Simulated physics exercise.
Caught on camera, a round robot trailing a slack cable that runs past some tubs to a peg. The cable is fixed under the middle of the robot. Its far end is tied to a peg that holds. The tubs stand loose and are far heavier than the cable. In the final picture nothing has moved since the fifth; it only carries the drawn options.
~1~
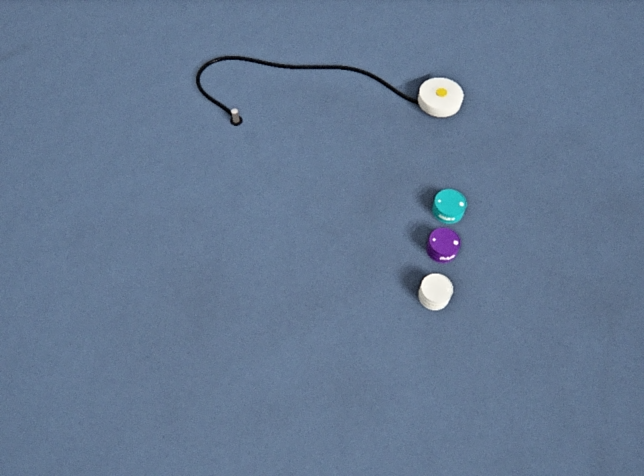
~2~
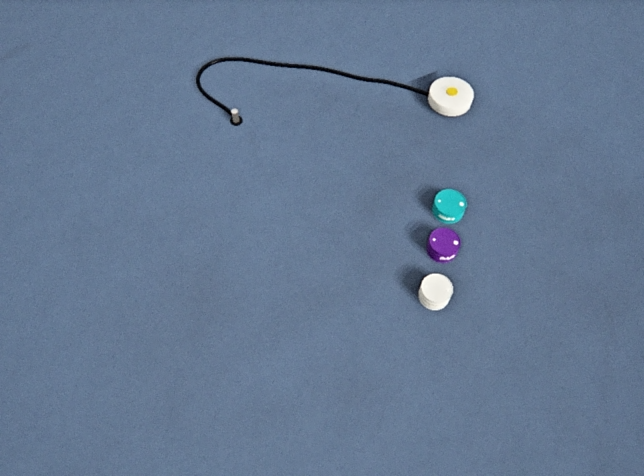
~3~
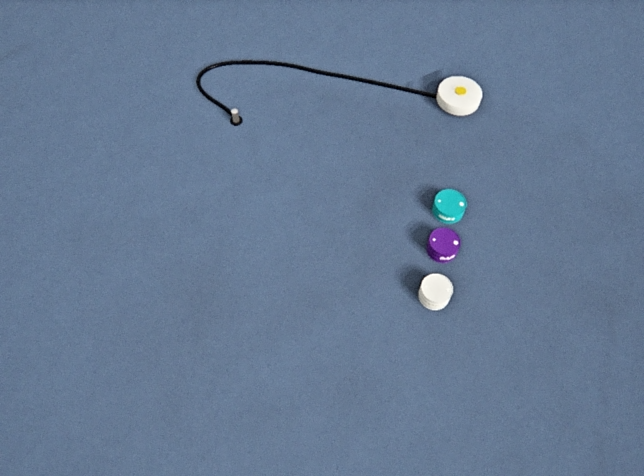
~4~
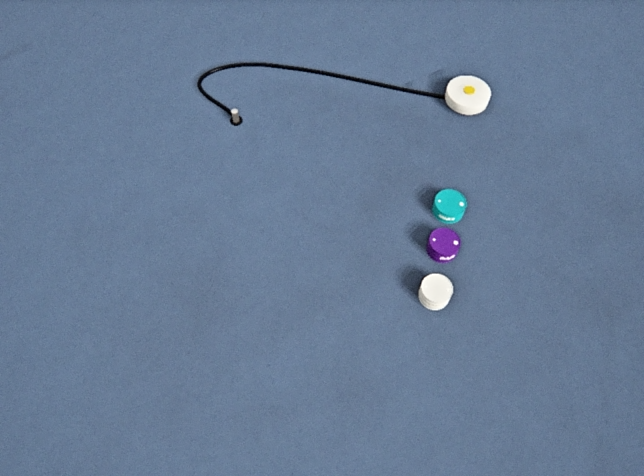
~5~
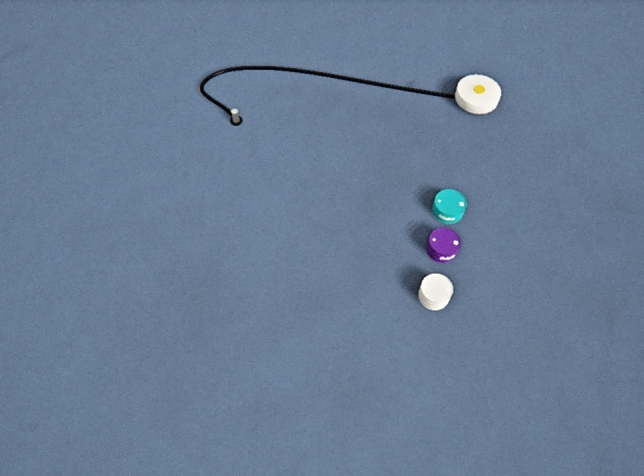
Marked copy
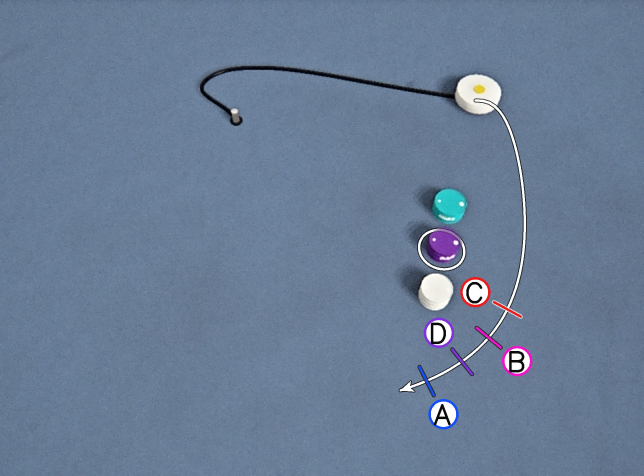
On a blue surface, a round white robot with a yellow spot crept a short way right, drawing out the black cord between it and a small peg, while turquoise, purple and white tubs stayed still.
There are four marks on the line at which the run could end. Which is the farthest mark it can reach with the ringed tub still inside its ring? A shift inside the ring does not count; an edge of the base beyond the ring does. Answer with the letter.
It can go as far as D.
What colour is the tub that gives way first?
The turquoise one.
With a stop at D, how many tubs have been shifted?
By then, one.
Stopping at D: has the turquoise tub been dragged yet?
Yes.
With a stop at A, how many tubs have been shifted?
Two.
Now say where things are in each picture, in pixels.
In the first picture, turquoise tub (449, 206); robot (440, 98); peg (236, 116).
In the second picture, robot (450, 97); white tub (435, 292).
In the third picture, robot (459, 97); peg (236, 116).
In the fourth picture, robot (467, 96); white tub (435, 292).
In the fifth picture, robot (477, 95); peg (236, 116); purple tub (443, 245); white tub (435, 292).
On the copy, A at (427, 381); B at (489, 338); C at (507, 309); D at (462, 362); the ring at (442, 249); the route from (476, 101) via (524, 245) to (400, 390).
On D. First, robot (524, 170); purple tub (443, 245).
Then, robot (522, 273); purple tub (443, 245).
Finally, robot (464, 359); purple tub (443, 245); turquoise tub (432, 219); the purple tub is still in its ring.
By contrast, A drags the ringed tub to (427, 254); B is safe but short; C is safe but short.
